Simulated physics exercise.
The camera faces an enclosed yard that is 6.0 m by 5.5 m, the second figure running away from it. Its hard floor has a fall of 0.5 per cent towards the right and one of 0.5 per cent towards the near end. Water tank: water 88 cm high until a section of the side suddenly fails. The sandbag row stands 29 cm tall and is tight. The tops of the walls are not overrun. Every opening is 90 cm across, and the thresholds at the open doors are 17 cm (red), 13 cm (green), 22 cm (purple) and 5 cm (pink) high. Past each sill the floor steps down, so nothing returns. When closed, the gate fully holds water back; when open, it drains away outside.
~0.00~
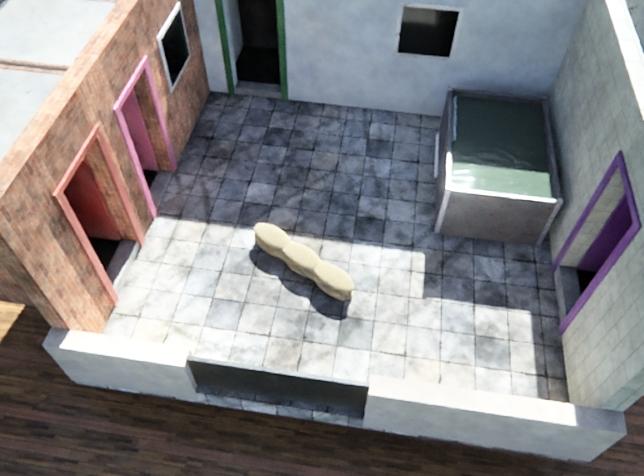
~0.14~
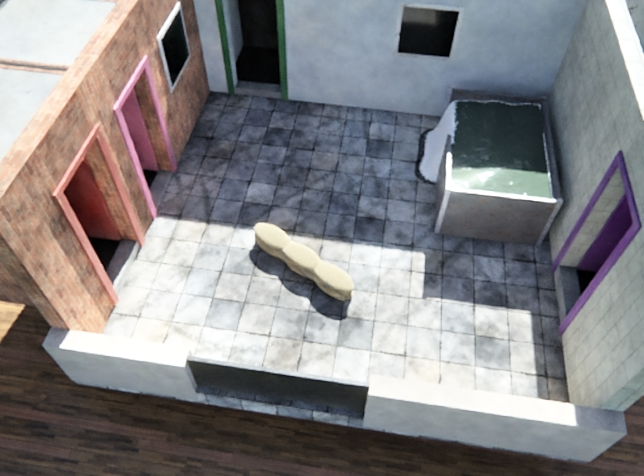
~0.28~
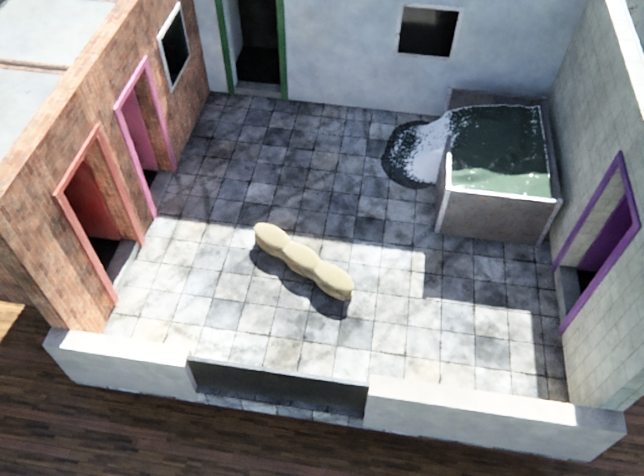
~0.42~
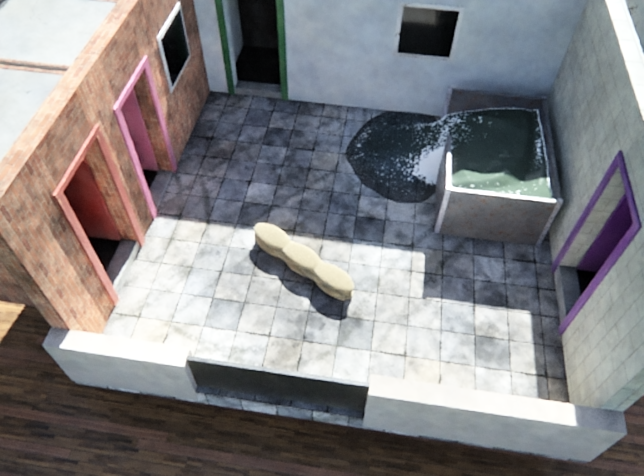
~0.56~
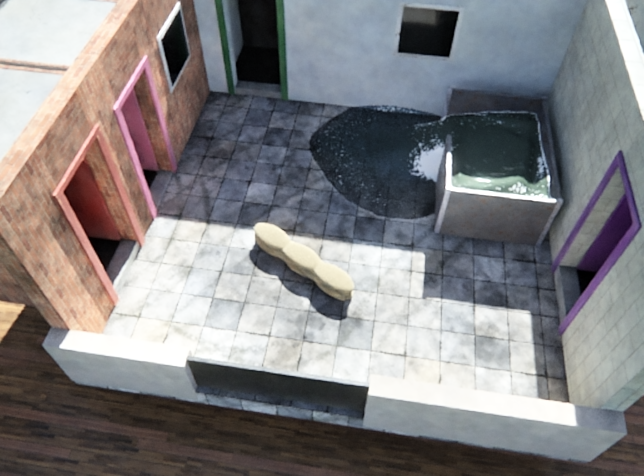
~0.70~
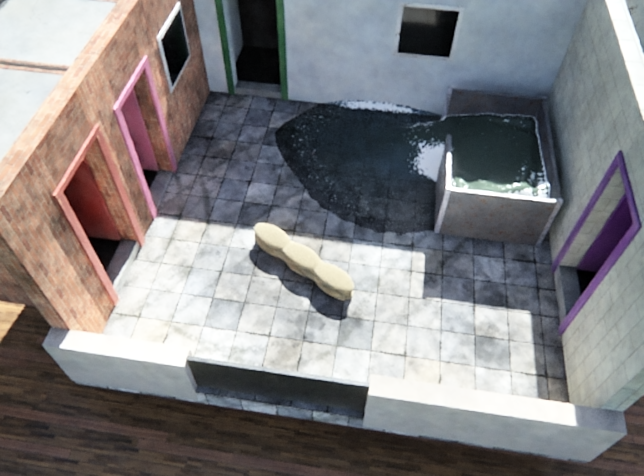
In the video, a water tank in the far right corner of a tiled, walled yard opens on its left side, and dark water pours out, spreading leftward across the floor behind a pale, lumpy object that stays still.
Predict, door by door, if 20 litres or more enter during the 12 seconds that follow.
In order: At the red door the inflow will remain within the limit; at the green door the inflow will break the limit; at the purple door the inflow will remain within the limit; at the pink door the inflow will break the limit.
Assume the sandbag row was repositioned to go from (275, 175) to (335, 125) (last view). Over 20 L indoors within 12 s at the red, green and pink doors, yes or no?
Red within the limit, green within the limit, pink beyond the limit.
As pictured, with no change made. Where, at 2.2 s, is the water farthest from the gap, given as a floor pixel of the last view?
I'd mark it close to (133, 266).
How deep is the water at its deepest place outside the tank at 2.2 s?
Max around 46 cm.
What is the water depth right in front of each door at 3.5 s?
Door by door, in cm: Red reads 13, green reads 19, purple reads 0, pink reads 12.
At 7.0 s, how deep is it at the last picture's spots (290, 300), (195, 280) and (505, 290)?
Depths in turn: Roughly 7, 11 and 4 centimetres.
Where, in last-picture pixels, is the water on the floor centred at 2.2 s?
The water's centre sits at about (369, 163).
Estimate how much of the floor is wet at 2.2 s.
Close to 45 in a hundred.
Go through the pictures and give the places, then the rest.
The first frame shows the water tank at (499, 144) is whole and still, 88 cm deep.
In the second frame, water pours out at (445, 141) and has run 0.6 m, to (436, 132); typically 10 cm deep outside, 88 cm at the water tank's back.
In the third frame, the front is at (391, 172), 1.0 m from the gap at (444, 144); 1.1 m2 of floor is under water; 84 cm left at the back of the water tank.
In the fourth frame, water pours out at (444, 145) and has run 1.5 m, to (351, 152); typically 10 cm deep outside, 76 cm at the water tank's back.
In the fifth frame, the front is at (314, 143), 2.2 m from the gap at (444, 145); 4.3 m2 of floor is under water; 76 cm left at the back of the water tank.
In the sixth frame, the front is at (283, 130), 2.8 m from the gap at (444, 145); 6.1 m2 of floor is under water; 73 cm left at the back of the water tank.
After 1.4 s water covers 40 % of the floor and is deepest (50 cm) near (209, 95); red door not reached, green door 14 cm at the sill, 0 L in, purple door not reached, pink door not reached.
After 2.2 s water covers 45 % of the floor and is deepest (46 cm) near (215, 129); red door 4 cm at the sill, 0 L in, green door 12 cm at the sill, 0 L in, purple door not reached, pink door 18 cm at the sill, 29 L in.
After 3.5 s water covers 60 % of the floor and is deepest (34 cm) near (93, 357); red door 13 cm at the sill, 0 L in, green door 19 cm at the sill, 35 L in, purple door not reached, pink door 12 cm at the sill, 88 L in.
After 7.0 s water covers 95 % of the floor and is deepest (21 cm) near (566, 430); red door 13 cm at the sill, 0 L in, green door 9 cm at the sill, 74 L in, purple door 14 cm at the sill, 0 L in, pink door 8 cm at the sill, 137 L in.
After 12.0 s water covers 95 % of the floor and is deepest (17 cm) near (386, 402); red door 8 cm at the sill, 0 L in, green door 3 cm at the sill, 74 L in, purple door 14 cm at the sill, 0 L in, pink door 7 cm at the sill, 146 L in.
